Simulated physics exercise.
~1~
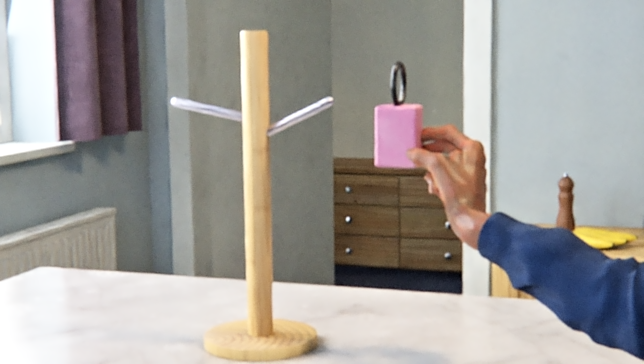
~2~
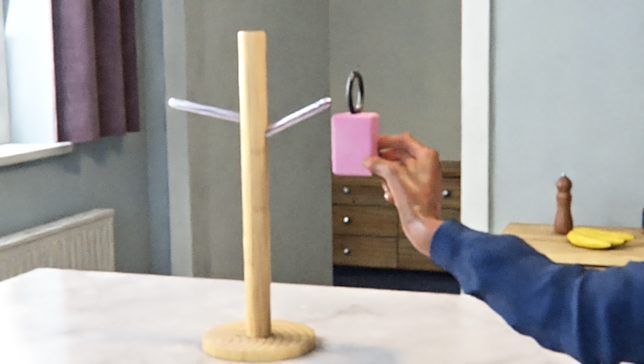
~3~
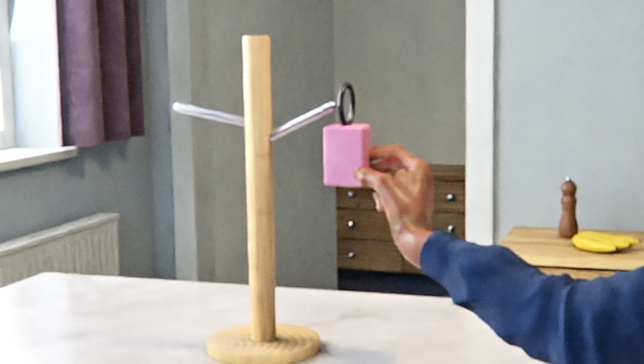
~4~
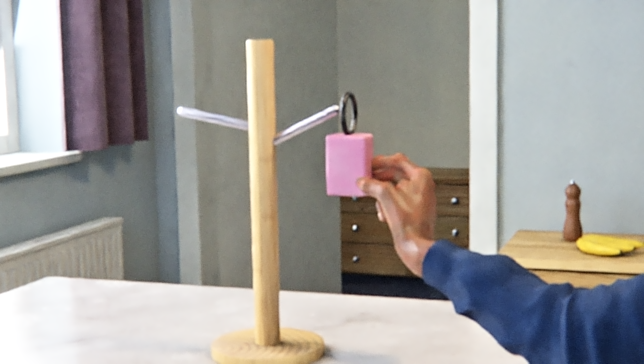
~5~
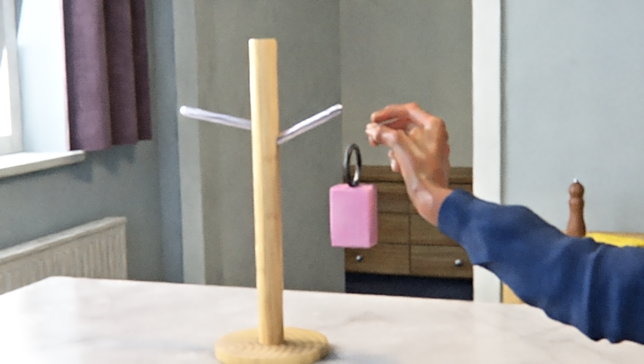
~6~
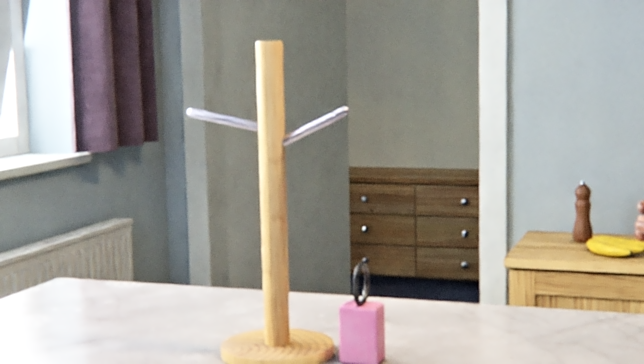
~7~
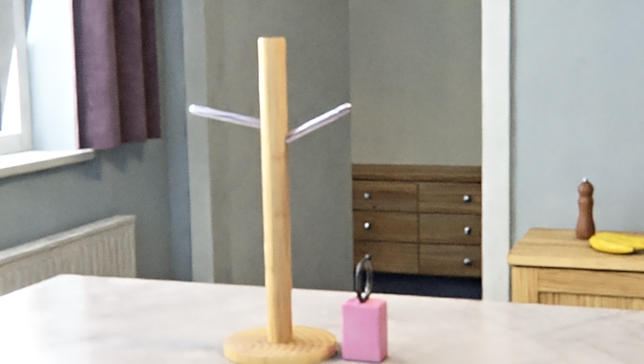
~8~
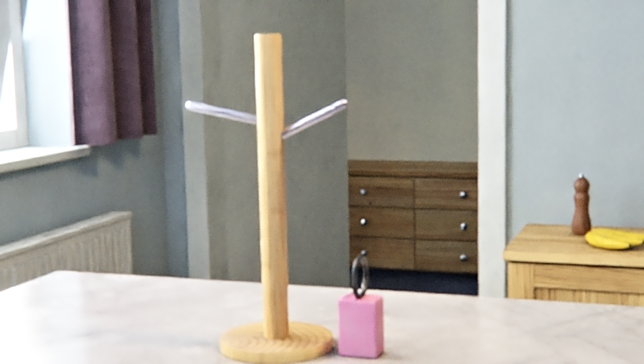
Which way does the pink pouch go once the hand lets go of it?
It moves down, dropping from beside the peg to the table near the foot of the stand.
Pink pouch with a dark ring being held to a wooden peg stand by a hand, then released and dropping upright onto the table.
